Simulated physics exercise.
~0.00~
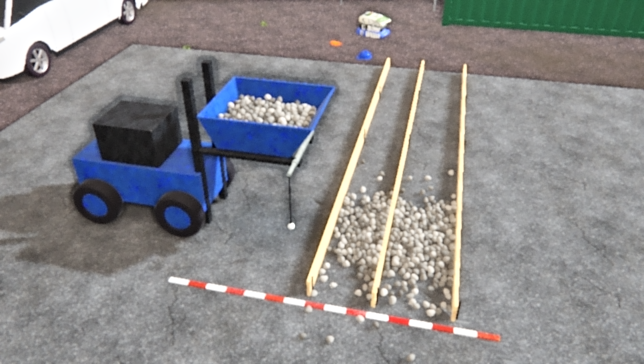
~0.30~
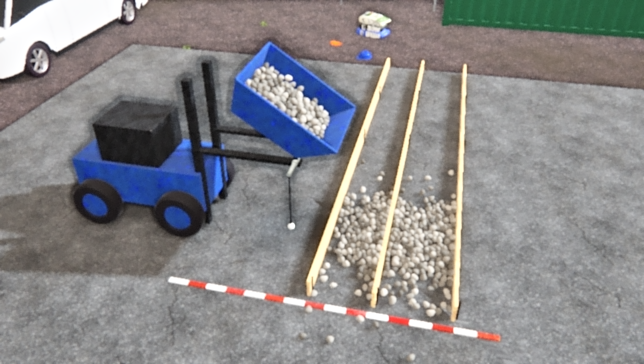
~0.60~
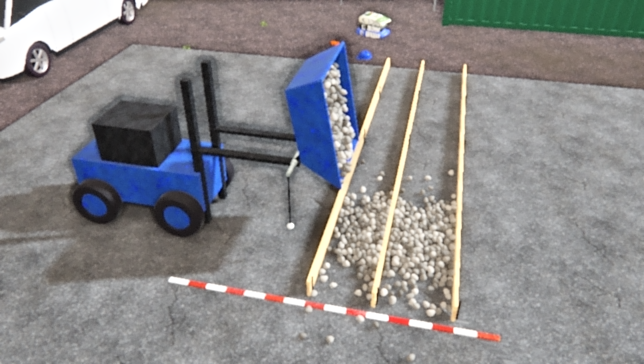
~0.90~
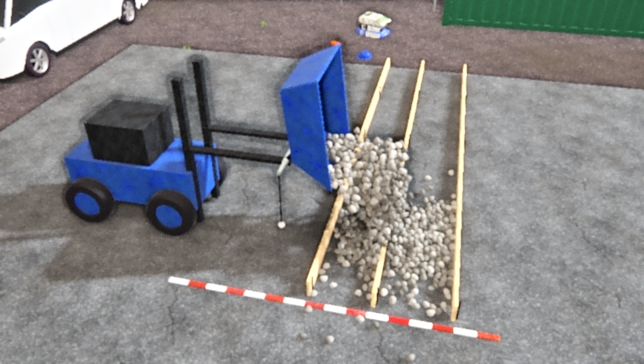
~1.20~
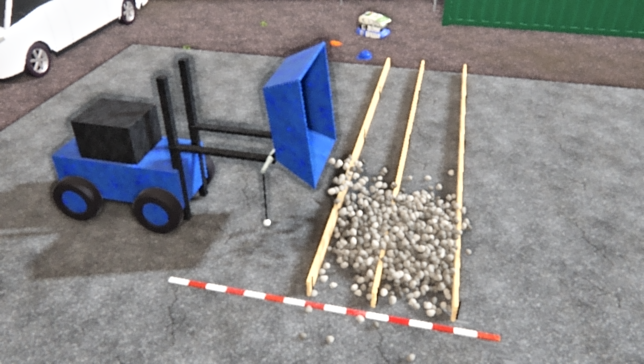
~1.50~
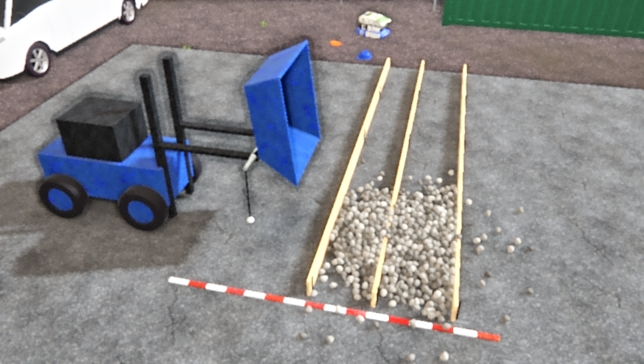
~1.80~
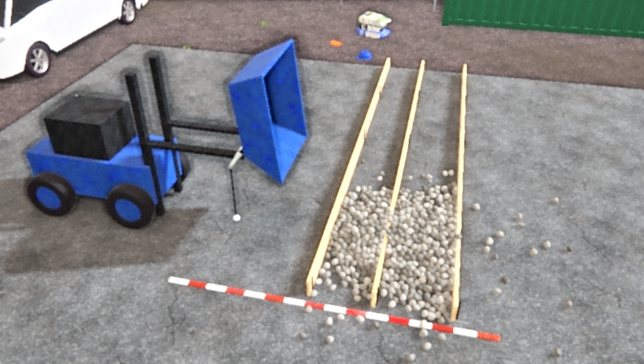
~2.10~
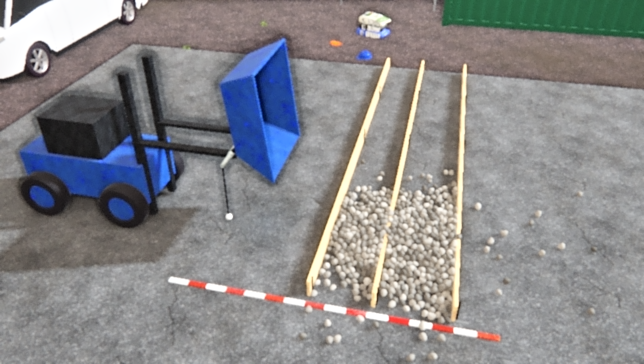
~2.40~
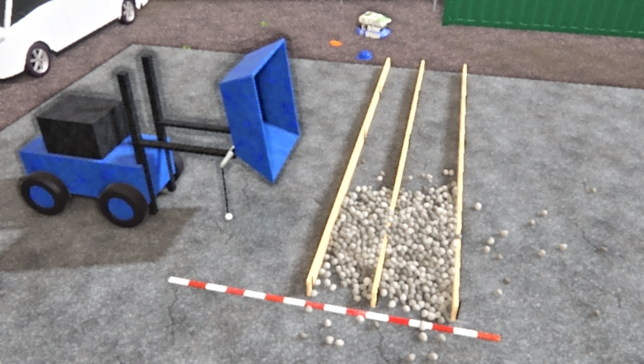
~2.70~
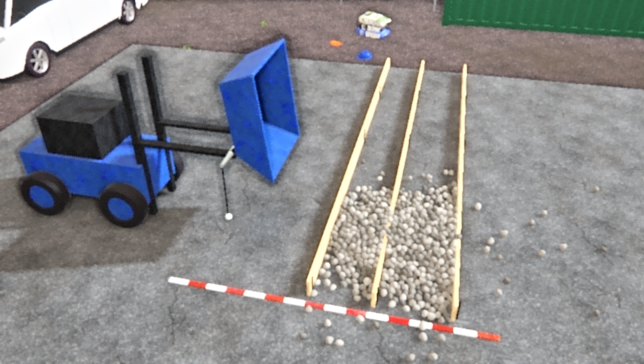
A blue fork truck with a black block on its back stands at the left of a grey paved yard, seen from above, holding up a blue skip full of pale round stones. To its right, three wooden planks border two bays with stones already lying in them, behind a red and white striped bar. The skip tips steeply to the right, and the stones pour out over the nearest plank. Meanwhile the truck backs away to the left. The stones spread across both bays, a few rolling past the last plank, and everything rests with the skip empty and still tilted.
